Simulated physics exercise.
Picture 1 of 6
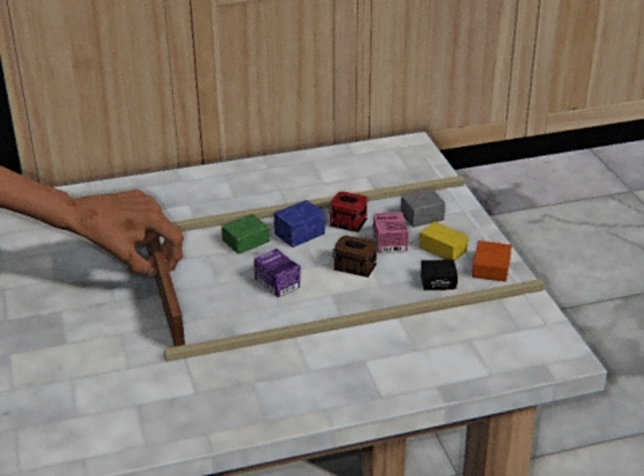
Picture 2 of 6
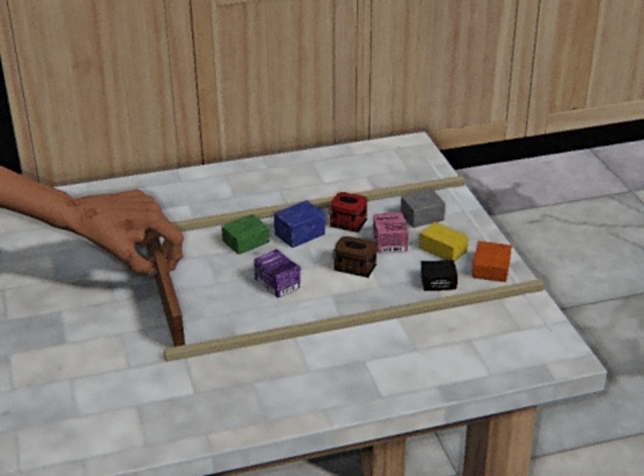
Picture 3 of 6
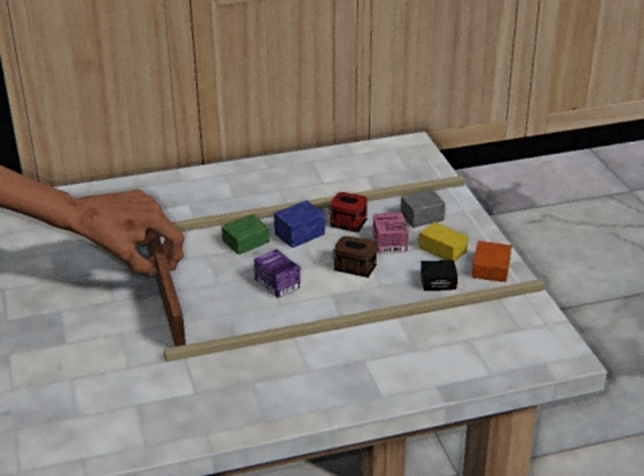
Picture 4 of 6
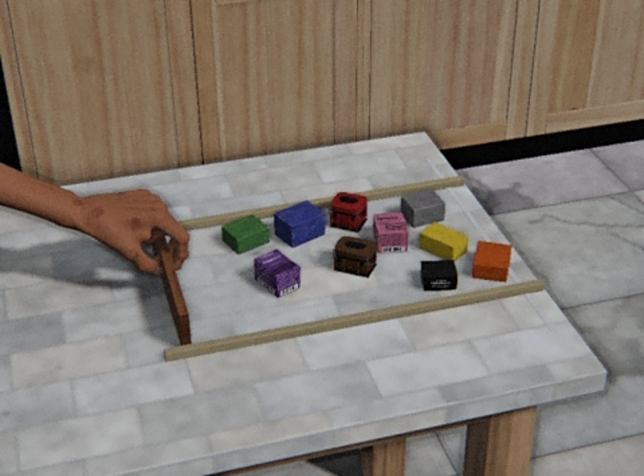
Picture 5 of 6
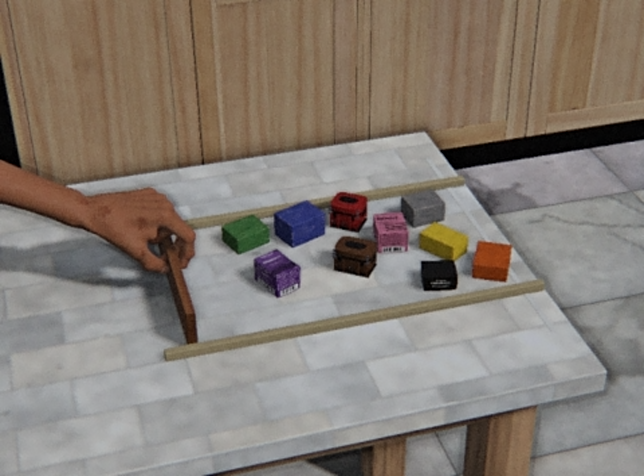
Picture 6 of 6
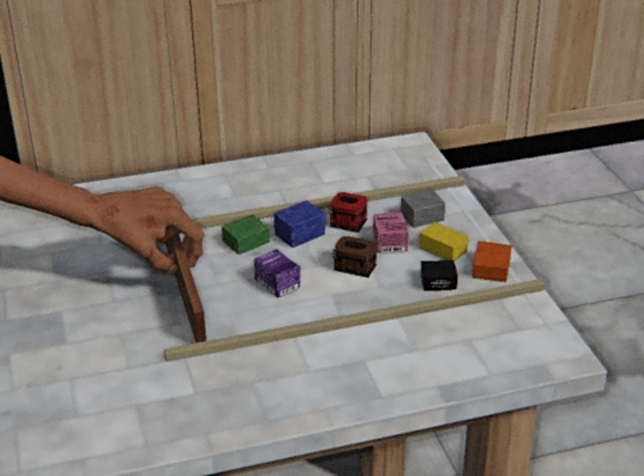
A hand held a brown board upright behind ten small, colourful boxes and blocks scattered between two rails on a marble tabletop, then slid it slightly to the right while the little things stayed still.
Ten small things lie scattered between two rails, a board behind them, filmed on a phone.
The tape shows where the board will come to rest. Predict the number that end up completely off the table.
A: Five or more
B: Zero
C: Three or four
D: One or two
(A) Five or more.
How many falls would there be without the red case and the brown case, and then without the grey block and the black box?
4 in the first case and 5 in the second.
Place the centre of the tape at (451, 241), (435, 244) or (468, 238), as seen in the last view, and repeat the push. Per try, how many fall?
So, one try after another, the floor gets 4, then 2, then 6.
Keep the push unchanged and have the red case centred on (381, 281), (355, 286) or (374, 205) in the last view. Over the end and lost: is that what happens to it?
One after another, it keeps its place; keeps its place; fails to stay.
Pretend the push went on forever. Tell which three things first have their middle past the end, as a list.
Order, earliest first: Grey block, red case, yellow block.
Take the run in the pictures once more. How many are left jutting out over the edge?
Things overhanging at the end: 4.
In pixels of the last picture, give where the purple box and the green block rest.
The first near (506, 234), the second near (481, 199).
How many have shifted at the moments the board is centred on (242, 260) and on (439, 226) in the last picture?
Counts: 1 and 10.
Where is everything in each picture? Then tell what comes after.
The first picture shows orange block (492, 261); grey block (423, 208); yellow block (444, 242); board (162, 273); tape (484, 235).
The second picture shows grey block (423, 208); board (162, 273).
The third picture shows yellow block (444, 242); brown case (355, 256).
The fourth picture shows orange block (492, 261); pink box (390, 233).
The fifth picture shows grey block (423, 208); red case (349, 211).
The sixth picture shows orange block (492, 261); grey block (423, 208); yellow block (444, 242); board (182, 270); tape (484, 235).
Soon after, none off yet; orange block at rest near (492, 261); grey block moving near (426, 208); yellow block at rest near (444, 242).
In the end, the number that fall off is five or more; gone, blue block, brown case, red case, yellow block, grey block and orange block.
